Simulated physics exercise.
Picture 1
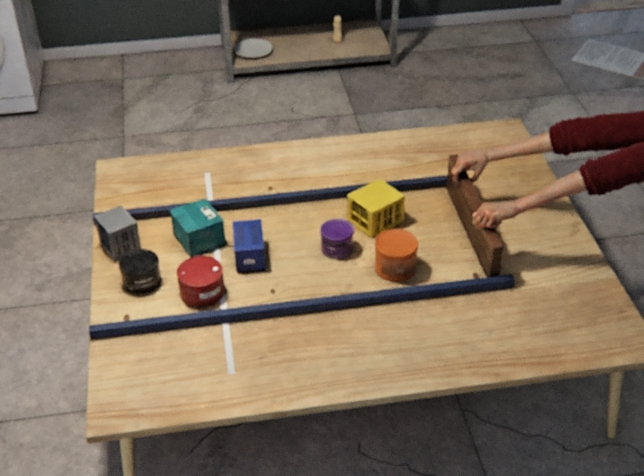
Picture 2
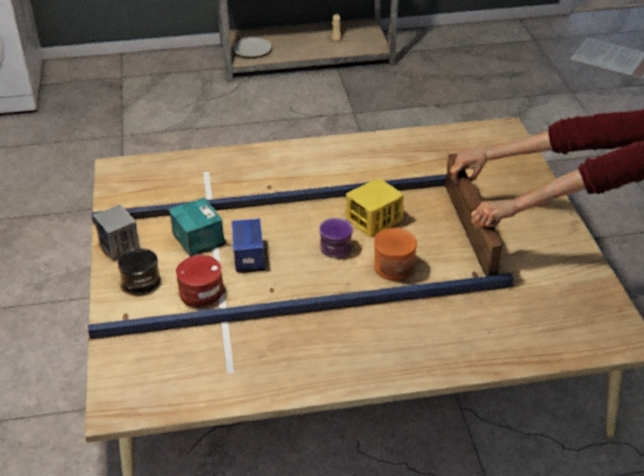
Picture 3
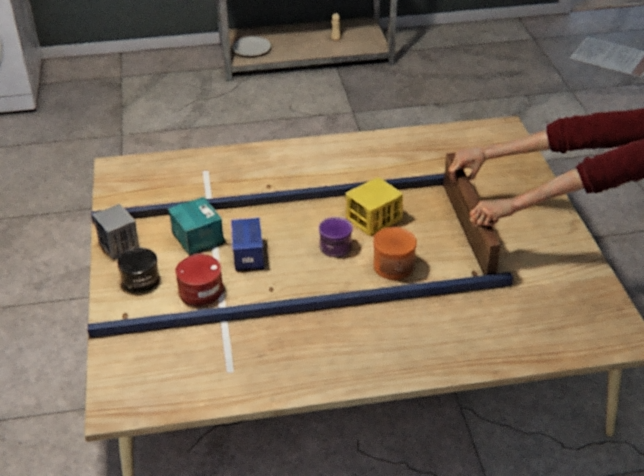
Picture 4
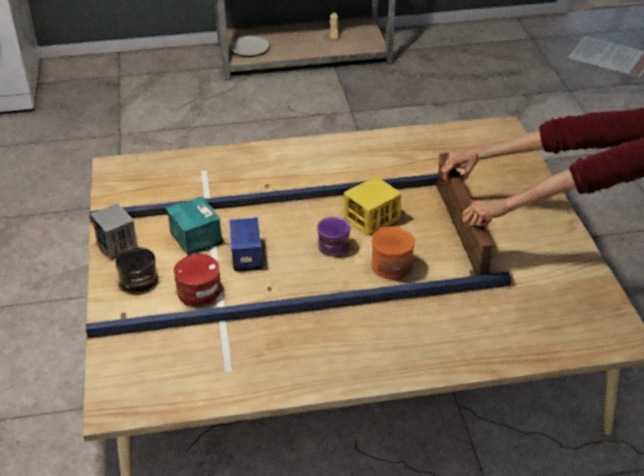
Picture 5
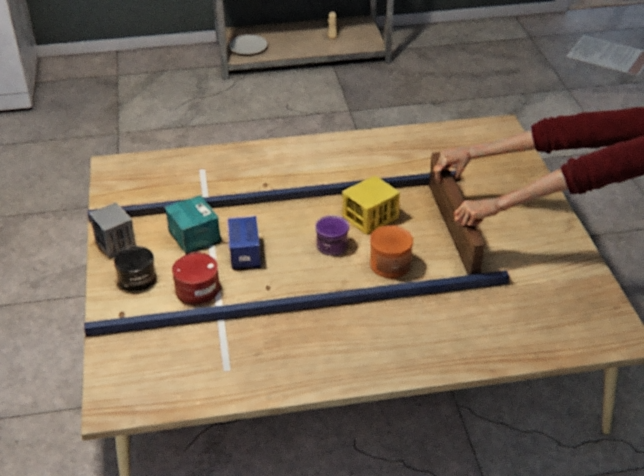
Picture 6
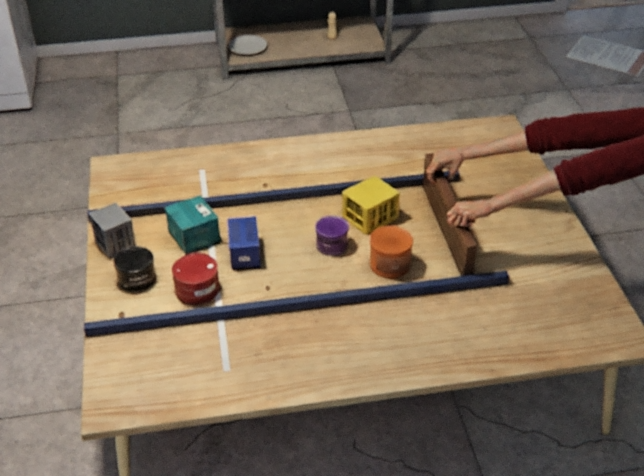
Hands in red sleeves sliding a wooden plank slightly left between two blue battens, while the colourful tubs and parcels stay still.
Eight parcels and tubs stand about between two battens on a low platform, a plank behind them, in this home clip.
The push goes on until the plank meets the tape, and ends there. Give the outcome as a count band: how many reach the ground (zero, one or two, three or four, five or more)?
I expect not even one to end up below.
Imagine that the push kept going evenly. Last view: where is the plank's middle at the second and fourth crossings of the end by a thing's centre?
I'd put it close to (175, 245) and later close to (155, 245).
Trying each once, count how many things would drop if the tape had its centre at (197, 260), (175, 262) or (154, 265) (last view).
You'd get 0, then 1, then 2.
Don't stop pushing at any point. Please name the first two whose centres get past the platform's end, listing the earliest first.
First the grey crate, then the black pail.
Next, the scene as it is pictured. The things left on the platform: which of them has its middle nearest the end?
It's the grey crate that ends nearest.
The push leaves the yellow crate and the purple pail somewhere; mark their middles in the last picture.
Final positions: Near (187, 218); near (196, 254).
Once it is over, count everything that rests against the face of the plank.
At rest, 3 are in contact.
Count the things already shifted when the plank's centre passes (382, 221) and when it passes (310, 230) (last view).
At the first spot 2, then 3.
Soon after, none off yet; grey crate at rest near (113, 230); black pail at rest near (135, 269); red canister at rest near (196, 278).
At rest, the number that fall off is zero.
